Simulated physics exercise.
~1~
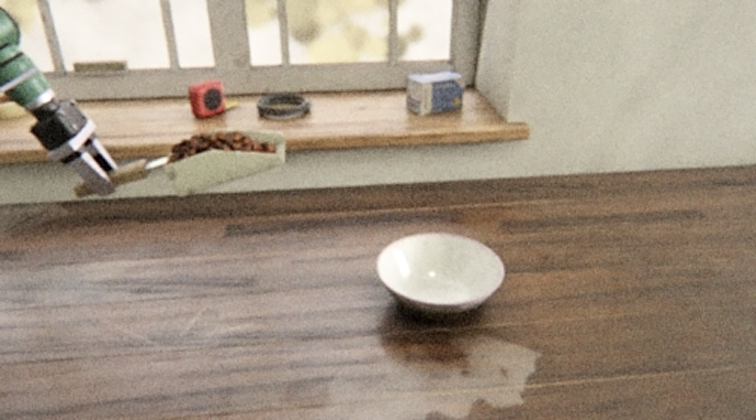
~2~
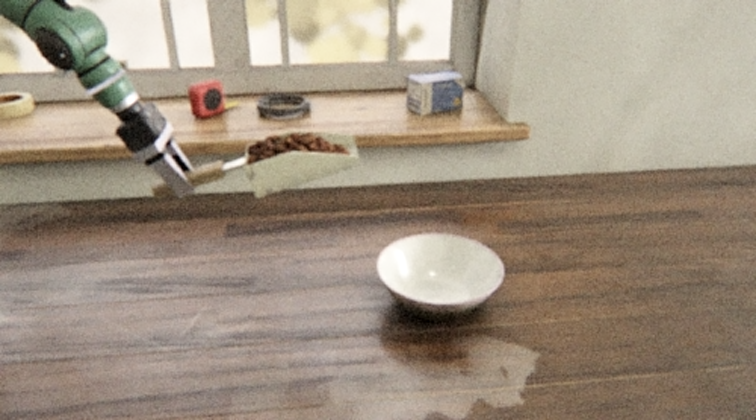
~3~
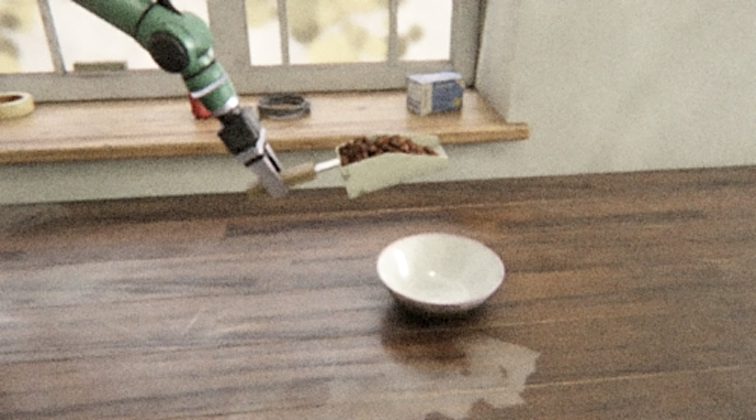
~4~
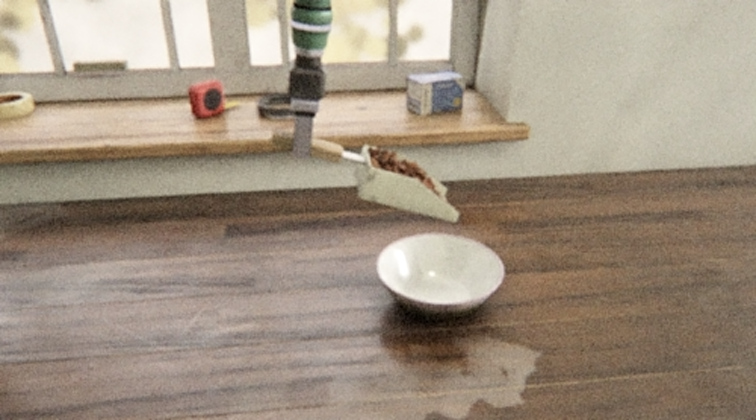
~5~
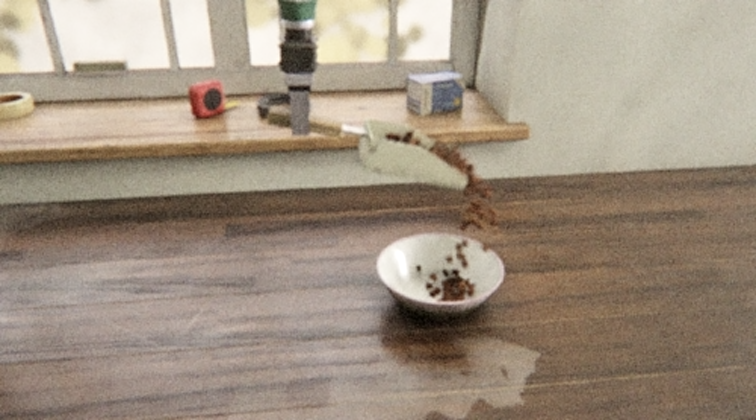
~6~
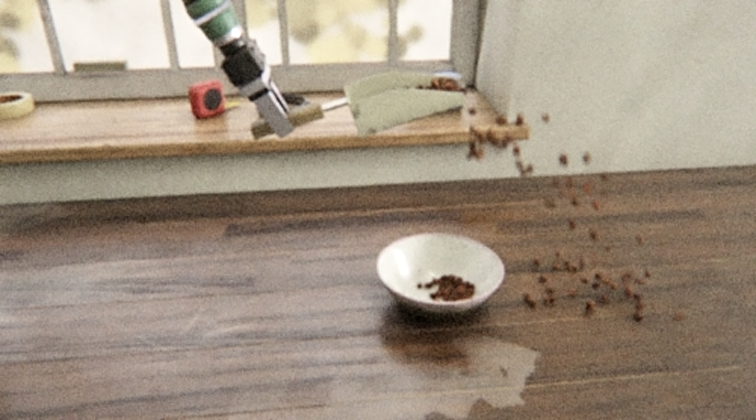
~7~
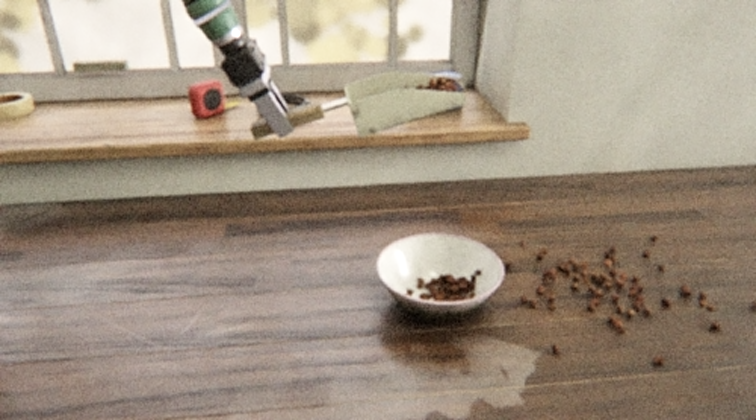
To begin with, a green robotic arm holds a pale scoop heaped with small reddish-brown pellets beside a windowsill, while an empty white bowl sits on a dark wooden table. The arm carries the scoop to the right, toward the bowl. It then tips the scoop forward, and pellets begin spilling over the front edge into the bowl. Next the scoop lifts and tilts back, flinging a spray of pellets to the right, past the bowl. Finally the arm stays still, with some pellets left in the scoop, a small pile in the bowl and many scattered across the table.
